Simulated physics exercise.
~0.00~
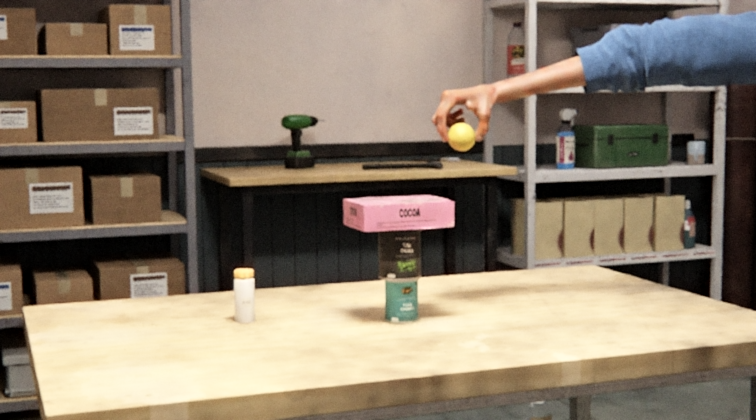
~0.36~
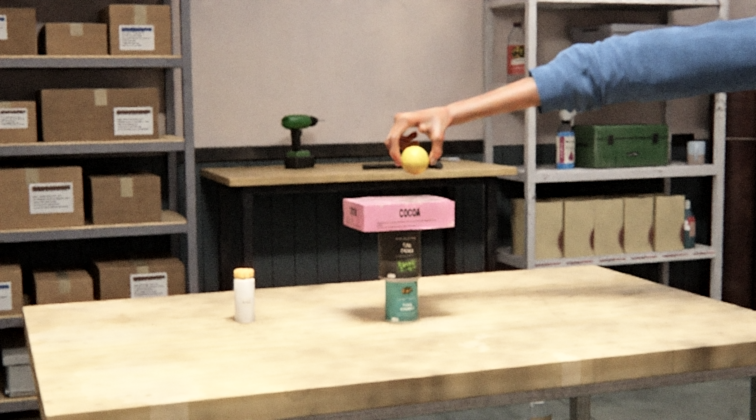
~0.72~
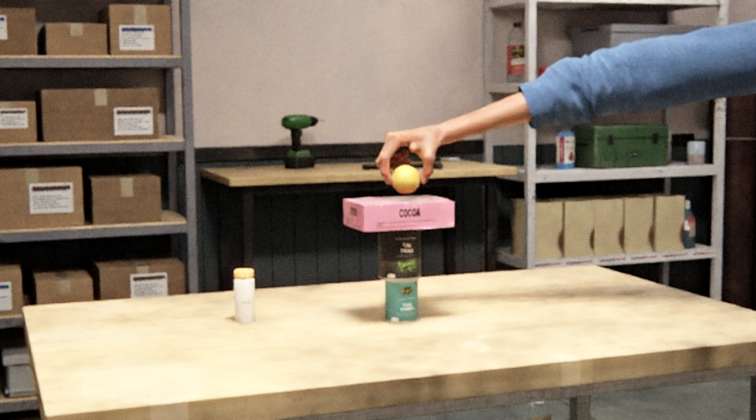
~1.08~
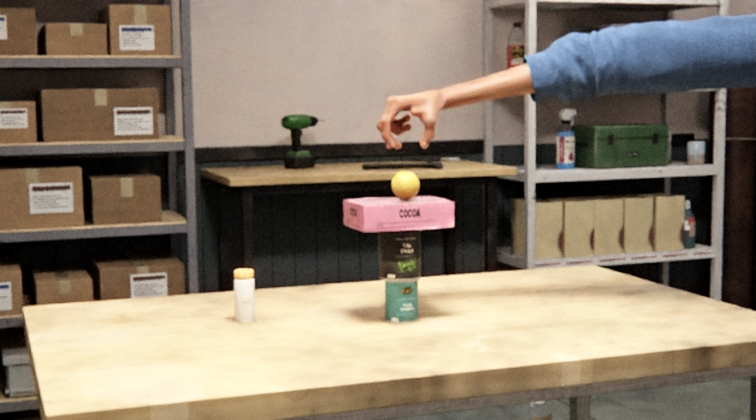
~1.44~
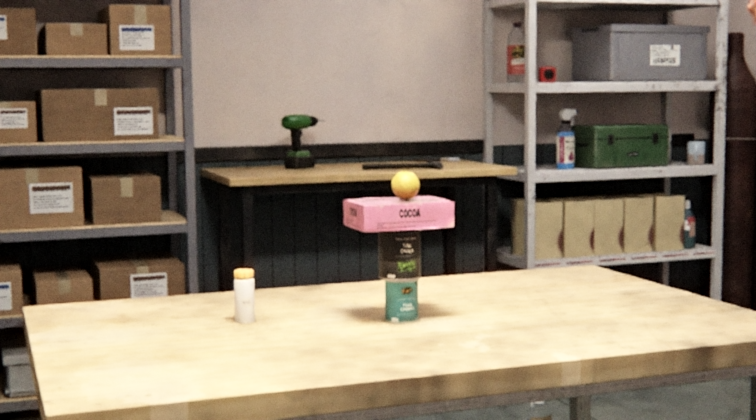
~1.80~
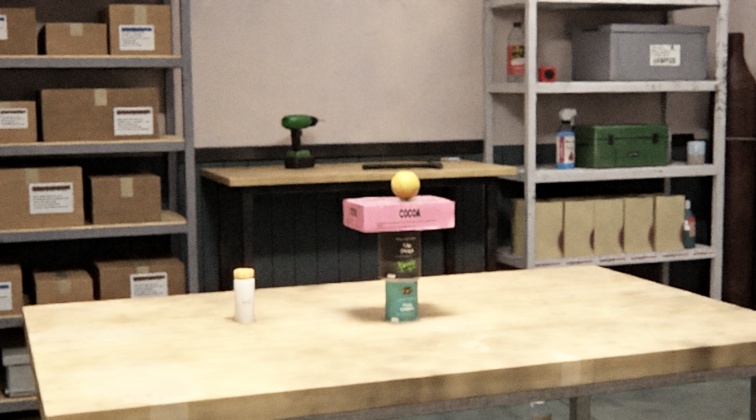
The footage shows a hand lowering a yellow lemon leftward and down onto a pink cocoa packet balanced on a black tin and a turquoise tin, beside a white shaker on a table. The hand lets go and withdraws, and the stack stays standing with the lemon on top.
